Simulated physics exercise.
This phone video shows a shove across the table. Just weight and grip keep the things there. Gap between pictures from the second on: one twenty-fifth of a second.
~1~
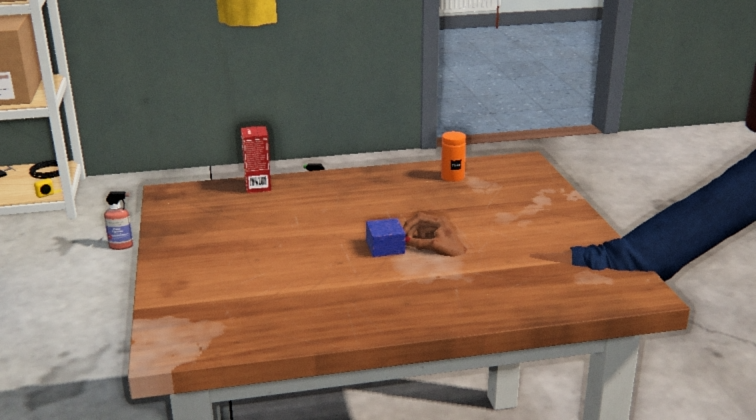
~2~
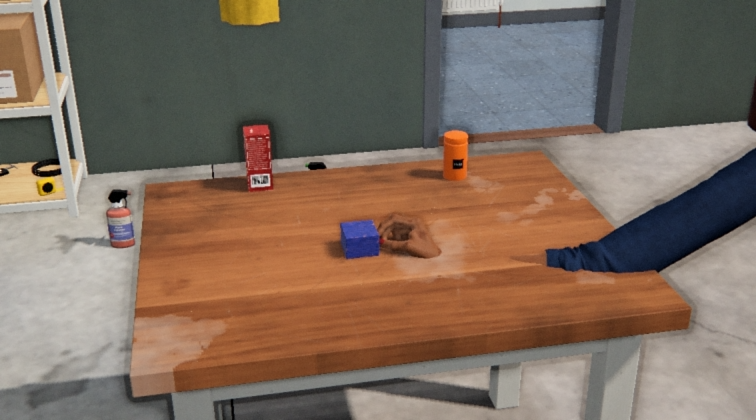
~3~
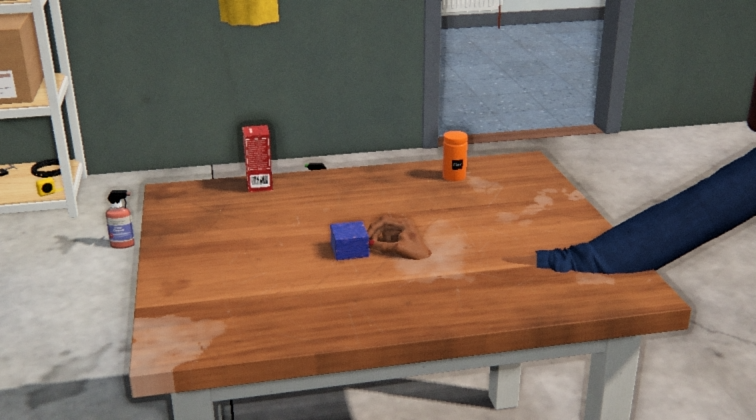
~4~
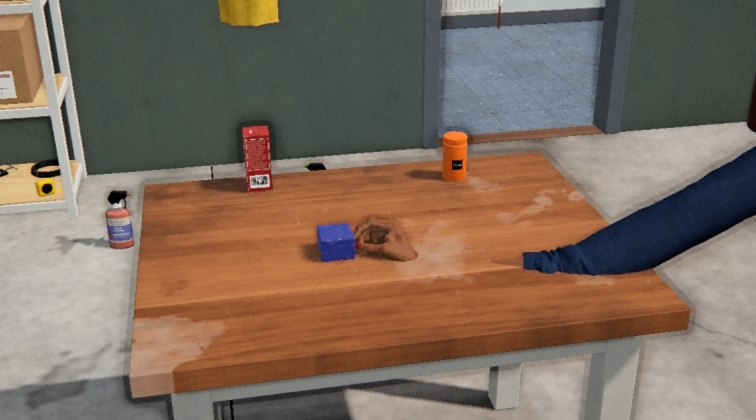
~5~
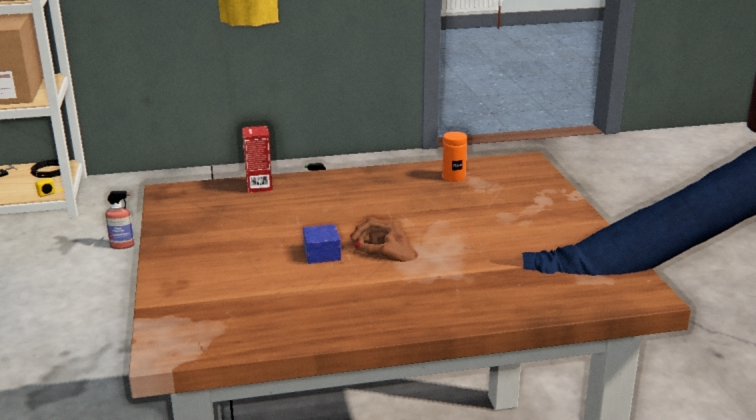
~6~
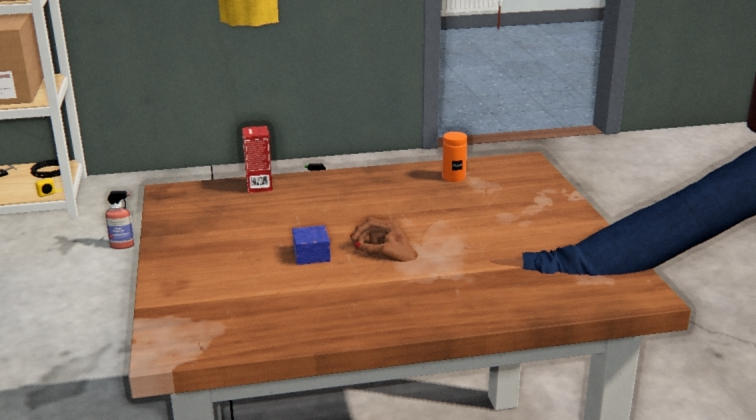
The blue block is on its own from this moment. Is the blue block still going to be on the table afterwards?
It is held by the table.
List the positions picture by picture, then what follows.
Under the hand; blue block (385, 238), in the first picture.
Under the hand; blue block (360, 239), in the second picture.
Under the hand; blue block (349, 241), in the third picture.
Blue block (336, 242), in the fourth picture.
Blue block (322, 244) moved a little, in the fifth picture.
Blue block (311, 245) moved about its own width, in the sixth picture.
Then, 0.10 s later than the last frame, blue block moved about its own width near (299, 246).
Then, 0.20 s later than the last frame, blue block resting near (299, 246).
When it is over, moved from the start, blue block. End places, in pixels of the last picture, blue block near (299, 246).
